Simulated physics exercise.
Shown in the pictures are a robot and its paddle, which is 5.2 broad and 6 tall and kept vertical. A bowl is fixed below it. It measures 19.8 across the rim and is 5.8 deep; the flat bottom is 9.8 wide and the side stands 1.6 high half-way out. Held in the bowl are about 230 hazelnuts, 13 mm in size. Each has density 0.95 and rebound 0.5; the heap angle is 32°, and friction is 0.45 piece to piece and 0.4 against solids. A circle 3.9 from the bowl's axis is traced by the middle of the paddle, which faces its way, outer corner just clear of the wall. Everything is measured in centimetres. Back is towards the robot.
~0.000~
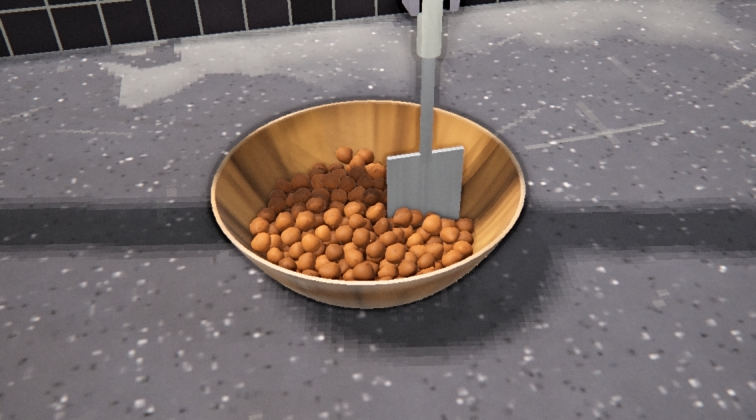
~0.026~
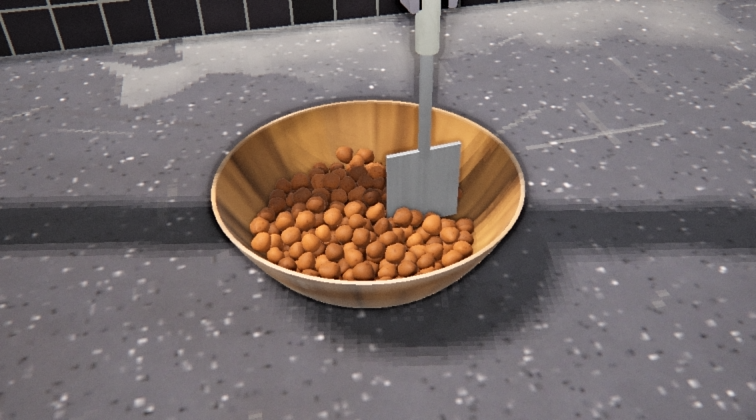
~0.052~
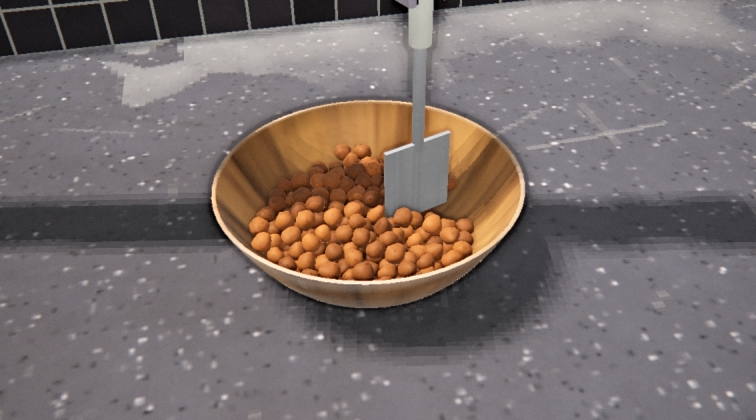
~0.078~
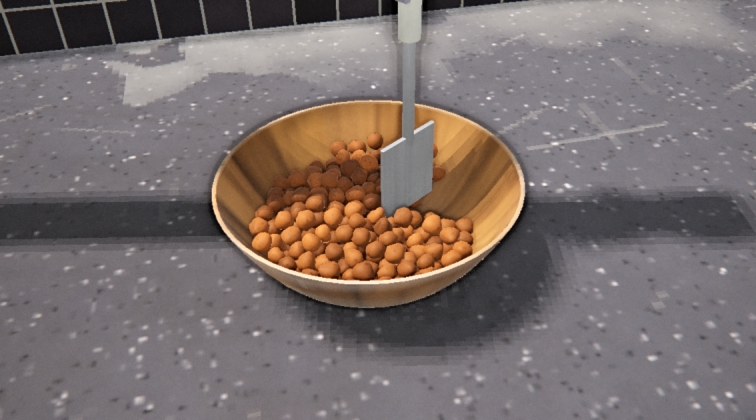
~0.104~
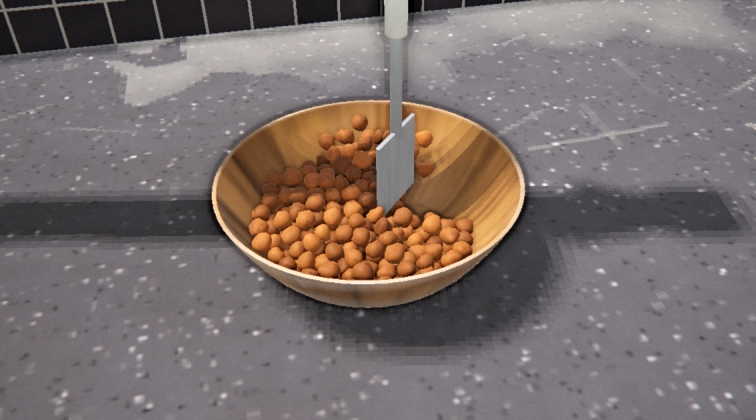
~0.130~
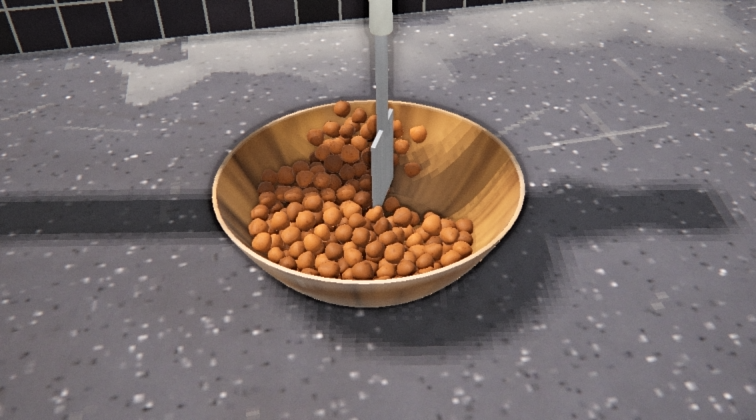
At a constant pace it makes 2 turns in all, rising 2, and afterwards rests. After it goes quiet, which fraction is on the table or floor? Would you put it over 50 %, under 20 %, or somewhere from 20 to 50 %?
I would put it under 20 %.
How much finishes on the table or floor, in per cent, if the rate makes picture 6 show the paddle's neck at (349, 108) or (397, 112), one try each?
Some 30 and 5 per cent respectively.
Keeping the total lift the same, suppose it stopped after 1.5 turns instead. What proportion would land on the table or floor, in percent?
Then some 5 per cent.
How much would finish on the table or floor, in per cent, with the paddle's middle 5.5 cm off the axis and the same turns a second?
Some 10 percent would.
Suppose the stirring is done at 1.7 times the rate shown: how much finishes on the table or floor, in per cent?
Estimated share: Near 35 per cent.
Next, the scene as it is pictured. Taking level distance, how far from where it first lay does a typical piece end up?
Roughly 9 cm, measured level.
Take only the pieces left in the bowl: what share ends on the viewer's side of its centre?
I'd put it near 50 per cent.
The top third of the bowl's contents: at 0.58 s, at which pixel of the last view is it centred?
Near (456, 205).
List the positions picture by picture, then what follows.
The first frame shows paddle neck at (426, 133), 0° round; upper third of the load around (354, 219), from x 260 to 465, top at y 155; 227 in the bowl.
The second frame shows paddle neck at (425, 130), 5° round; upper third of the load around (357, 217), from x 260 to 465, top at y 155.
The third frame shows paddle neck at (418, 123), 18° round; upper third of the load around (357, 211), from x 260 to 465, top at y 150.
The fourth frame shows paddle neck at (408, 116), 33° round; upper third of the load around (356, 203), from x 260 to 465, top at y 140.
The fifth frame shows paddle neck at (396, 111), 48° round; upper third of the load around (353, 195), from x 260 to 465, top at y 120.
The sixth frame shows paddle neck at (382, 108), 63° round; upper third of the load around (342, 183), from x 260 to 465, top at y 110; 227 in the bowl.
After 0.58 s, 321° round, highest piece 7 above the table; 209 in the bowl, 16 on the table or floor, 2 in flight or on the tool.
After 1.03 s, 219° round, highest piece 7 above the table; 201 in the bowl, 25 on the table or floor, 1 in flight or on the tool.
After 1.45 s, 0° round, highest piece 5 above the table; 200 in the bowl, 27 on the table or floor.
After 2.15 s, 0° round, highest piece 5 above the table; 200 in the bowl, 27 on the table or floor.
At rest, 200 in the bowl, 27 on the table or floor. That is 12 % on the table or floor.
